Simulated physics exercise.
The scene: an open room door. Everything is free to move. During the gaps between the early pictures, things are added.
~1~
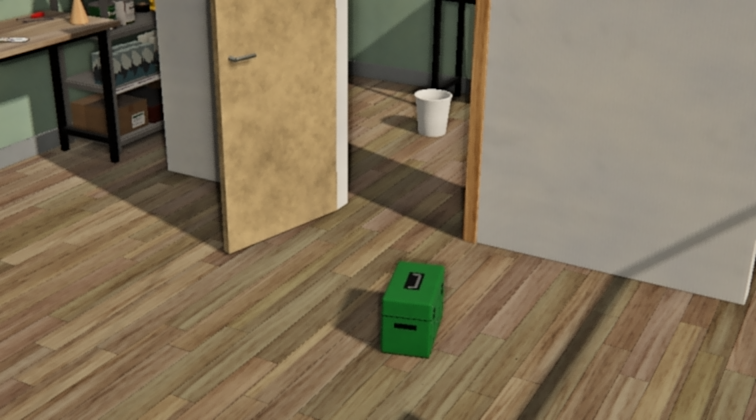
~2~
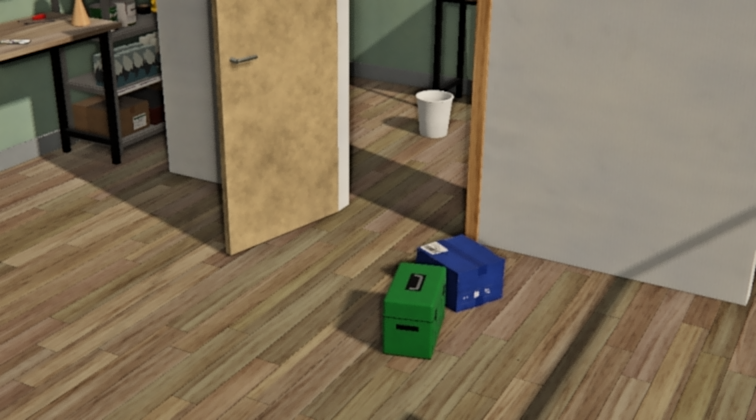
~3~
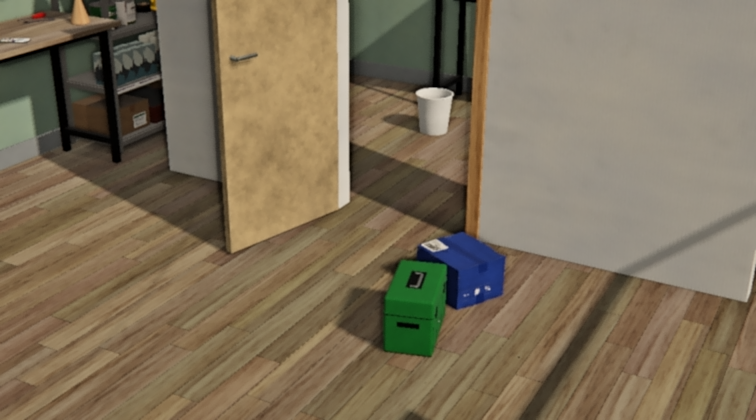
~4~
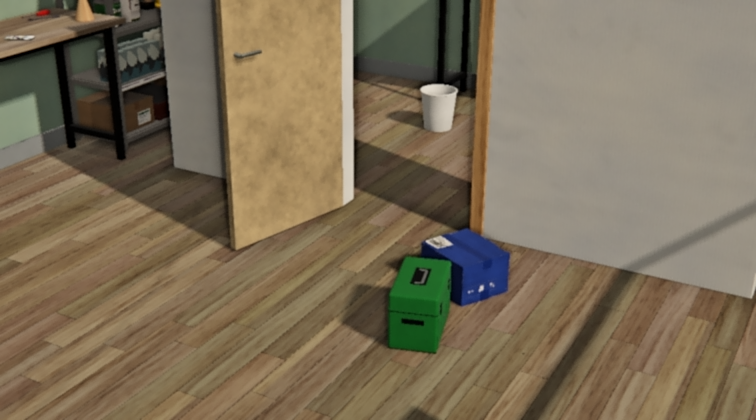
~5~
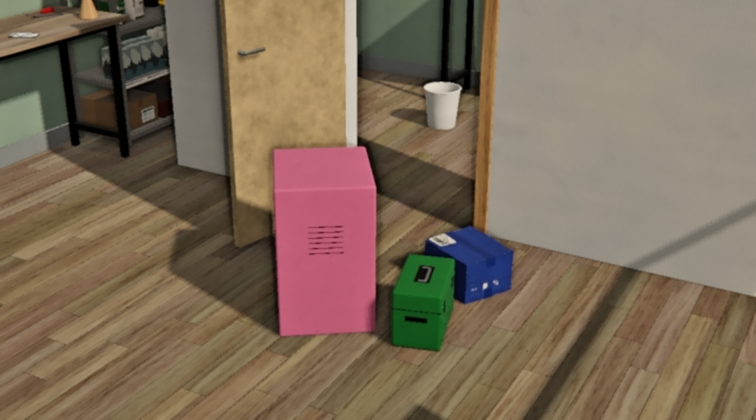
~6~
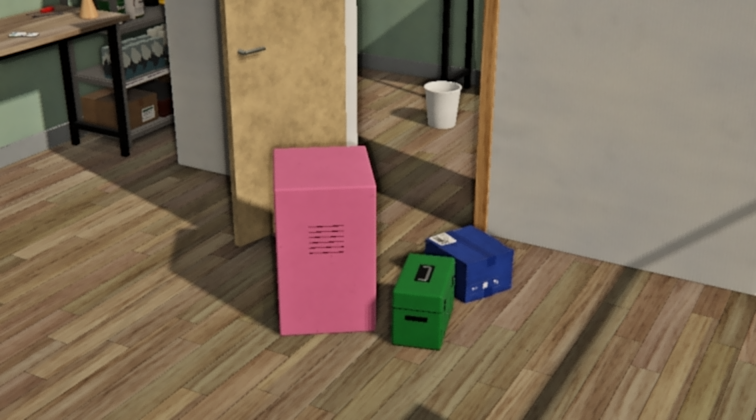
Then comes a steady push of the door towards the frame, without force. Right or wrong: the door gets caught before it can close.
Wrong, it closes fully.
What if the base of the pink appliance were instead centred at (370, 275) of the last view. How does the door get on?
Observation: Afterwards the door is stopped partway.
Then, 0.80 s later than the last frame, door at 88°.
Then, 1.50 s later than the last frame, door at 59°.
Then, 2.00 s later than the last frame, door at 36°.
Then, 2.50 s later than the last frame, door at 13°.
When it is over, door at 0°; all 3 as before. End places, in pixels of the last picture, pink appliance near (324, 239).
